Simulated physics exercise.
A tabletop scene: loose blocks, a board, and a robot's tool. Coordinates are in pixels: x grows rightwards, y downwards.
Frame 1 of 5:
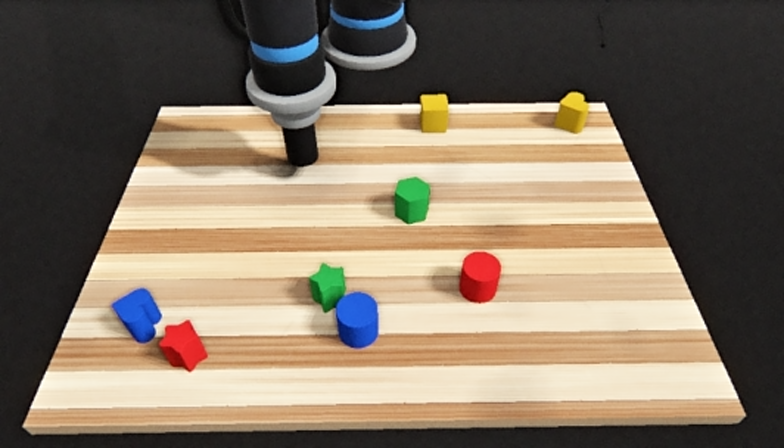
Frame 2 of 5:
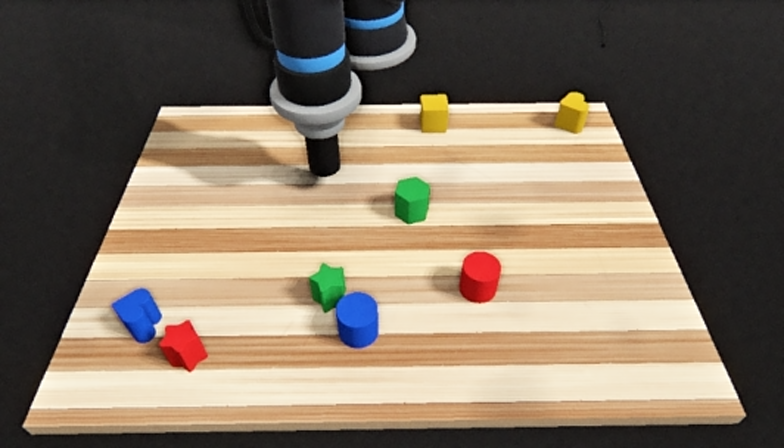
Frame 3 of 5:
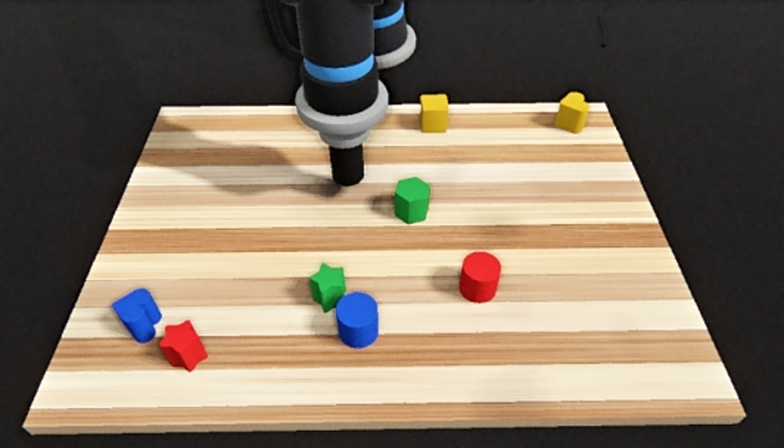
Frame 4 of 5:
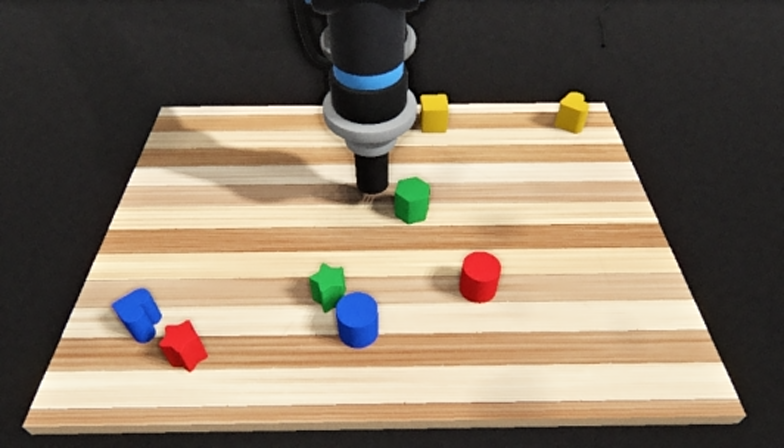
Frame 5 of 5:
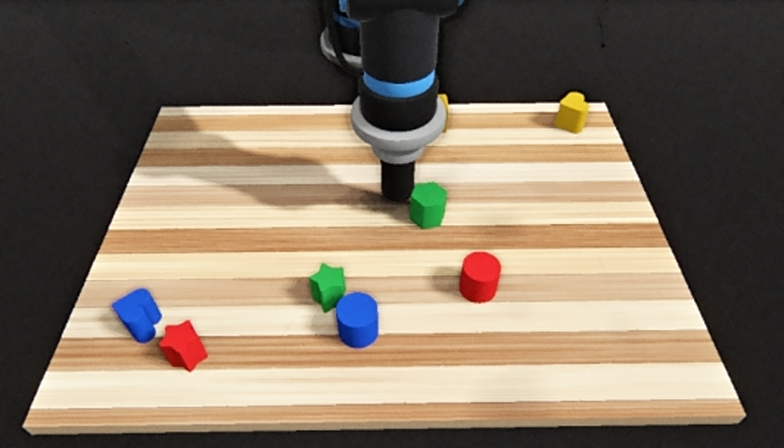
A black robot arm moved right and slightly toward the front above a striped wooden board scattered with colored blocks, then nudged the green hexagon a little to the right while the other blocks stayed still.
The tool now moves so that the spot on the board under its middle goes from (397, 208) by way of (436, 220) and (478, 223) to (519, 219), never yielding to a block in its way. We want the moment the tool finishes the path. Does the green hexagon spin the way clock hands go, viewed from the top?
Yes, that is how it ends up.
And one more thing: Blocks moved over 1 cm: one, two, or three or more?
Blocks moved: One.
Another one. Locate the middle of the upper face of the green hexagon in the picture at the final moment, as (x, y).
Its top centre lands on (534, 220).
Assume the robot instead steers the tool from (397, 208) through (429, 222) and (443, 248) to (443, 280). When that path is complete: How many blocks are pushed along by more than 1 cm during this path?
One moves.
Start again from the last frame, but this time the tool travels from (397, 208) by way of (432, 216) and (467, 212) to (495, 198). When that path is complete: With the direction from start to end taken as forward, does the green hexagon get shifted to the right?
Final answer: Yes.
On the path given first. One third of the way, tool at (439, 203); green hexagon at (472, 207).
Two thirds of the way, tool at (482, 205); green hexagon at (513, 215), turned 35° clockwise.
At the end, tool at (523, 201); green hexagon at (534, 220), turned 65° clockwise; red disc unmoved.
